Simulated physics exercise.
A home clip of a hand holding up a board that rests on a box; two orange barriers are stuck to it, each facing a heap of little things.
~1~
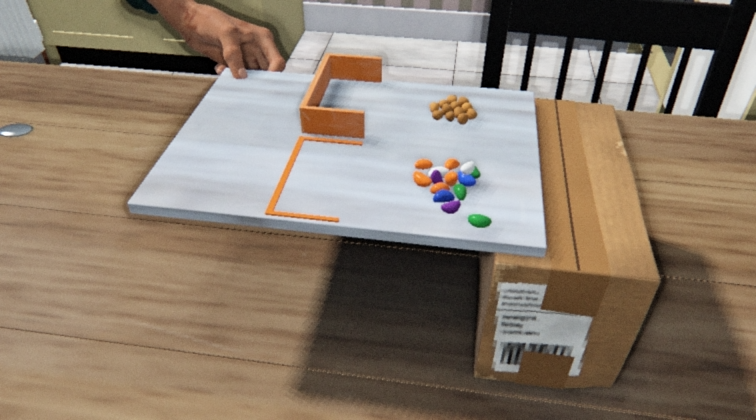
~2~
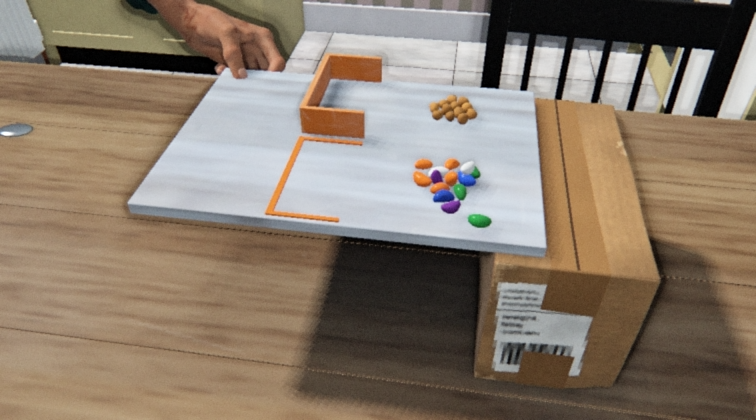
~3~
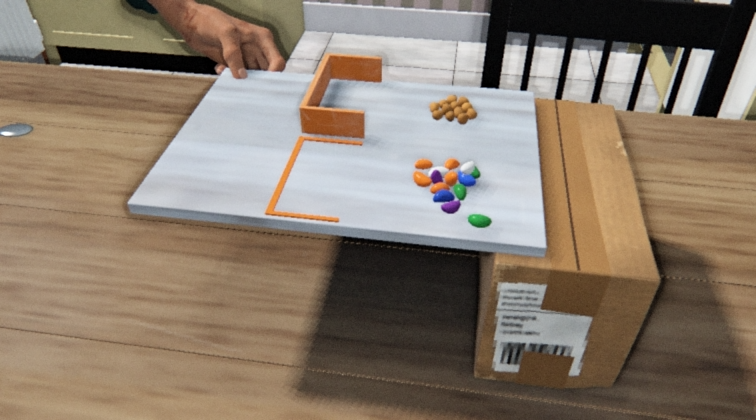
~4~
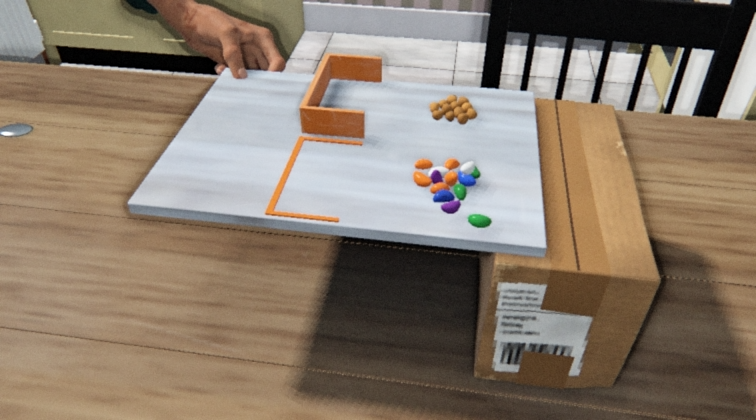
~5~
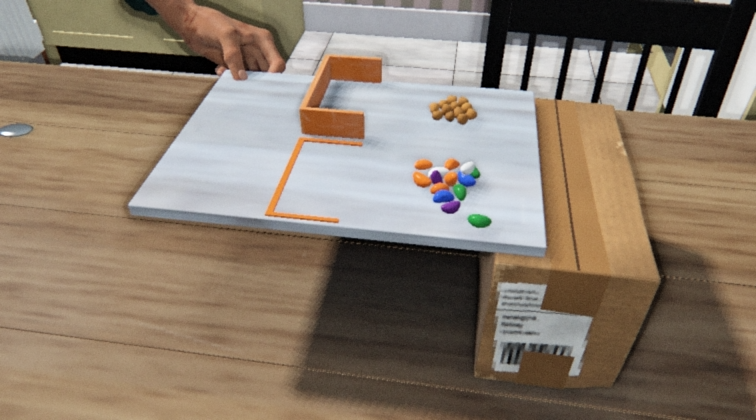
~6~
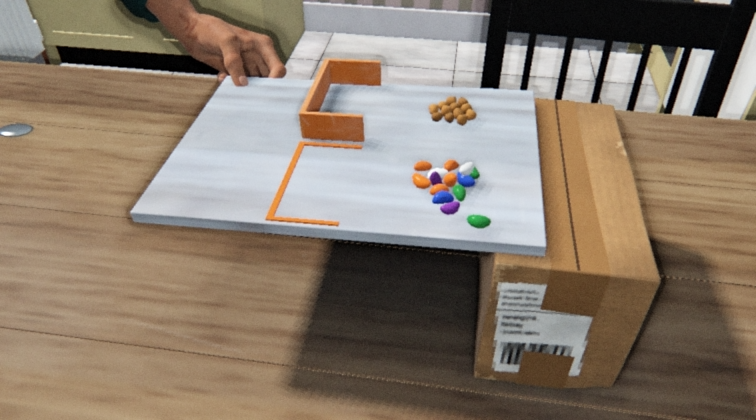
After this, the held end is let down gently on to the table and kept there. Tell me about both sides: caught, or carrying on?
The nearer handful carries on beyond the bar; the farther handful ends against the bar.
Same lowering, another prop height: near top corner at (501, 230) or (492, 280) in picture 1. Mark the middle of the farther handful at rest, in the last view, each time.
First near (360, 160), then near (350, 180).
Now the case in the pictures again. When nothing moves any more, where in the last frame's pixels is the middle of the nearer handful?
Close to (97, 311).
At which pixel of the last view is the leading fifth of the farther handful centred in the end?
Around (342, 179).
Then, 0.79 s past the last view, board sloping at 17°; nearer handful where it was; farther handful where it was.
Then, 1.48 s past the last view, board sloping at 30°; nearer handful about two thirds past its bar; farther handful has reached its bar.
Then, 2.07 s past the last view, board resting at 31°; nearer handful all past its bar; farther handful has reached its bar.
Finally, board resting at 31°; nearer handful all past its bar; farther handful gathered behind its bar.
